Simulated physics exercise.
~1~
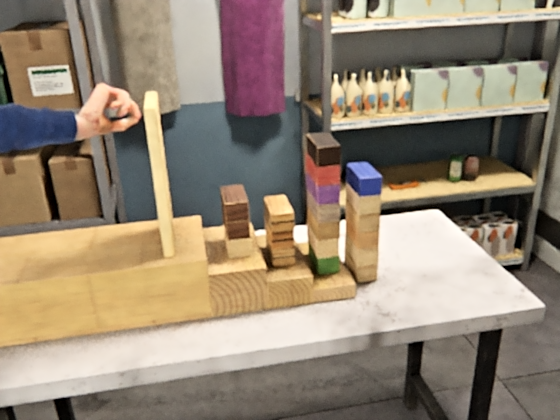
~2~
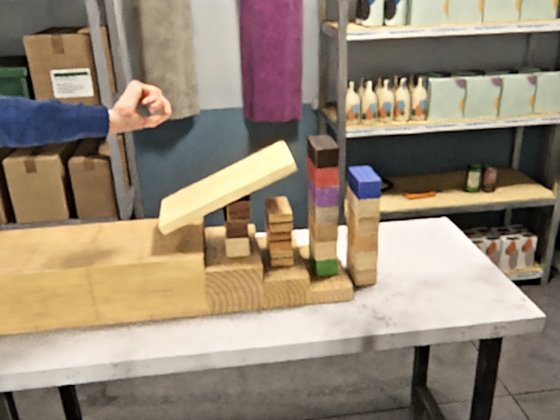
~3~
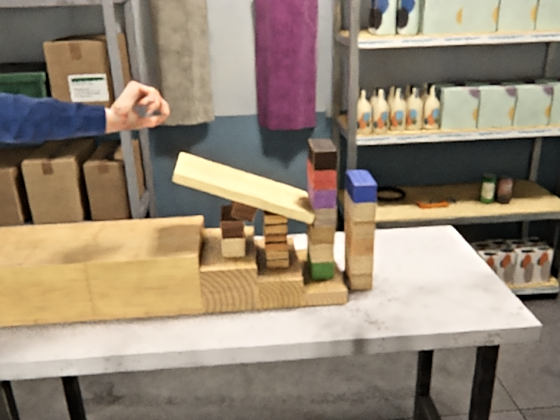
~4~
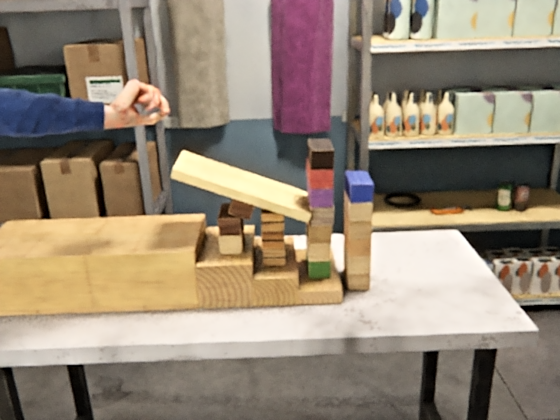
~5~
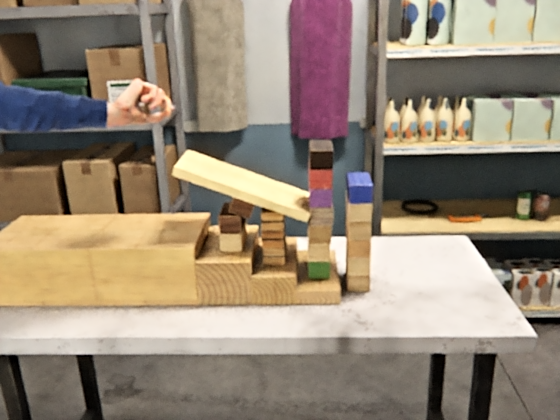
On a white table in a storage room, a finger tips an upright wooden board rightward over stepped stacks of small blocks. It falls onto them and comes to rest slanting down against the tall colourful stack, which stays standing, as does the blue-topped one beside it.
